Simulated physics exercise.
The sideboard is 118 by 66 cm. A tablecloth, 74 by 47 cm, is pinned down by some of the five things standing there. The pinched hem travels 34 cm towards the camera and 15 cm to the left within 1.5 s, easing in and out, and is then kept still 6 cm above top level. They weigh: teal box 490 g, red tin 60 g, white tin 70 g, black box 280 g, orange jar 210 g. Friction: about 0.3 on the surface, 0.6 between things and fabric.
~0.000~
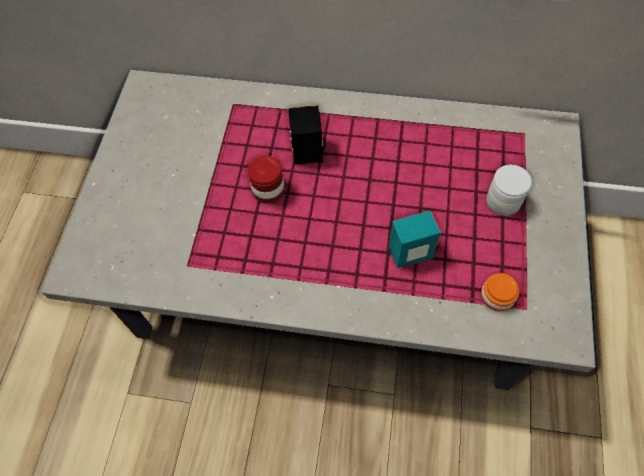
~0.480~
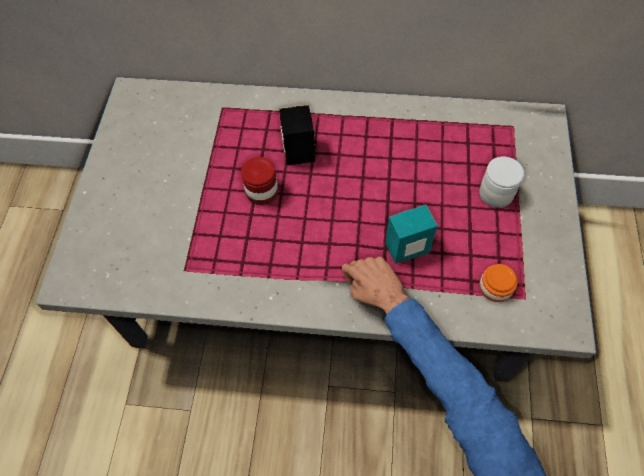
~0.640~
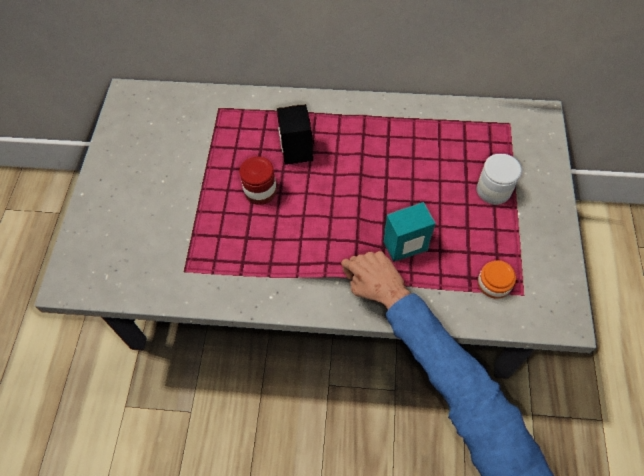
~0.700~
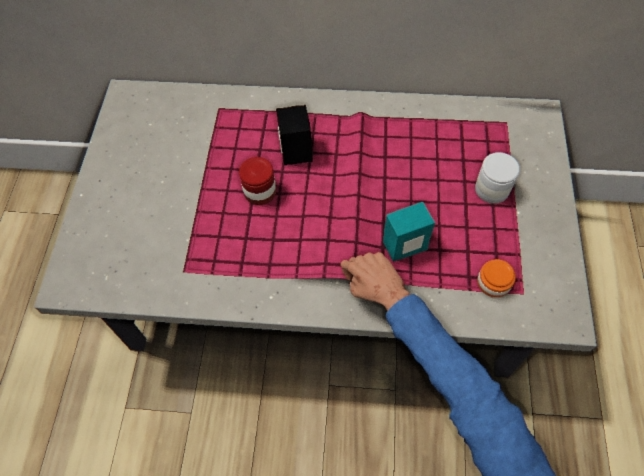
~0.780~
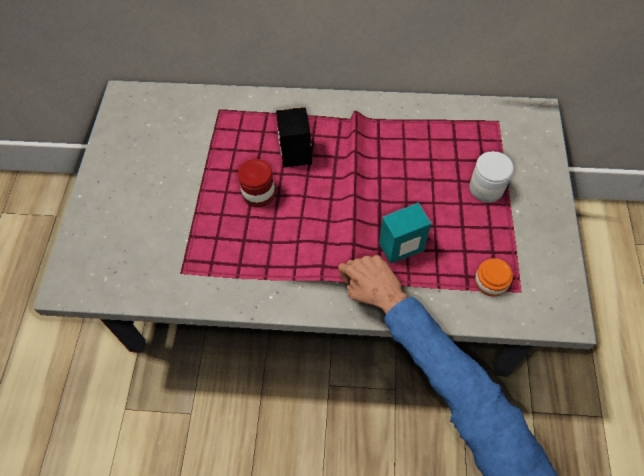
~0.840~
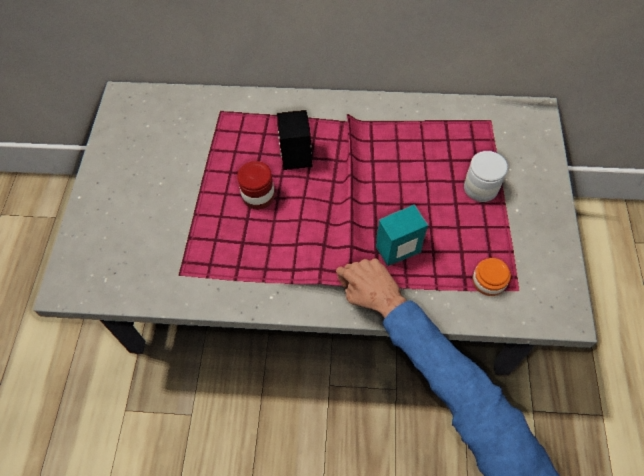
At the start, a black box, a red tin, a teal box, a white tin and an orange jar stand on a pink checked cloth on a grey table. A blue-sleeved arm appears, its hand gripping the near hem. The cloth shifts slightly left, a crease rises down its middle, and the right-hand items slide a little left with it.
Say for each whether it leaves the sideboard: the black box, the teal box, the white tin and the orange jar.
Result: Black box stays on, teal box goes over the edge, white tin drops off, orange jar drops off.
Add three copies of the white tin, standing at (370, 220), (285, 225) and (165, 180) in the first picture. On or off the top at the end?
In that order: Drops off, drops off, remains.
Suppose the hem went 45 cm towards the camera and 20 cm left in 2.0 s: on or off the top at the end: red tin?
Then: Red tin goes over.
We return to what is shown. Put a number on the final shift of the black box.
About: Black box 35 cm.
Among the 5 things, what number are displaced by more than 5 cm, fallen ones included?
I count 5.
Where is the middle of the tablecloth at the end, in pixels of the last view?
Around (286, 324).
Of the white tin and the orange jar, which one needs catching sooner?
First goes the orange one.
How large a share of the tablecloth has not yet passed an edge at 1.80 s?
Some 60 per cent of it.
At 1.2 s, 100 % of the tablecloth is still over the top; white tin 13 cm off its start, teal box 12 cm off its start, black box 9 cm off its start.
At 1.5 s, 85 % of the tablecloth is still over the top; white tin 25 cm off its start, teal box 24 cm off its start, black box 20 cm off its start.
At 1.8 s, 60 % of the tablecloth is still over the top; white tin 41 cm off its start at (383, 287), teal box over the edge, orange jar over the edge.
At 2.1 s, 50 % of the tablecloth is still over the top; white tin over the edge, teal box over the edge, orange jar over the edge.
At 3.7 s, 50 % of the tablecloth is still over the top; white tin over the edge, teal box over the edge, orange jar over the edge, black box 34 cm off its start at (264, 249).
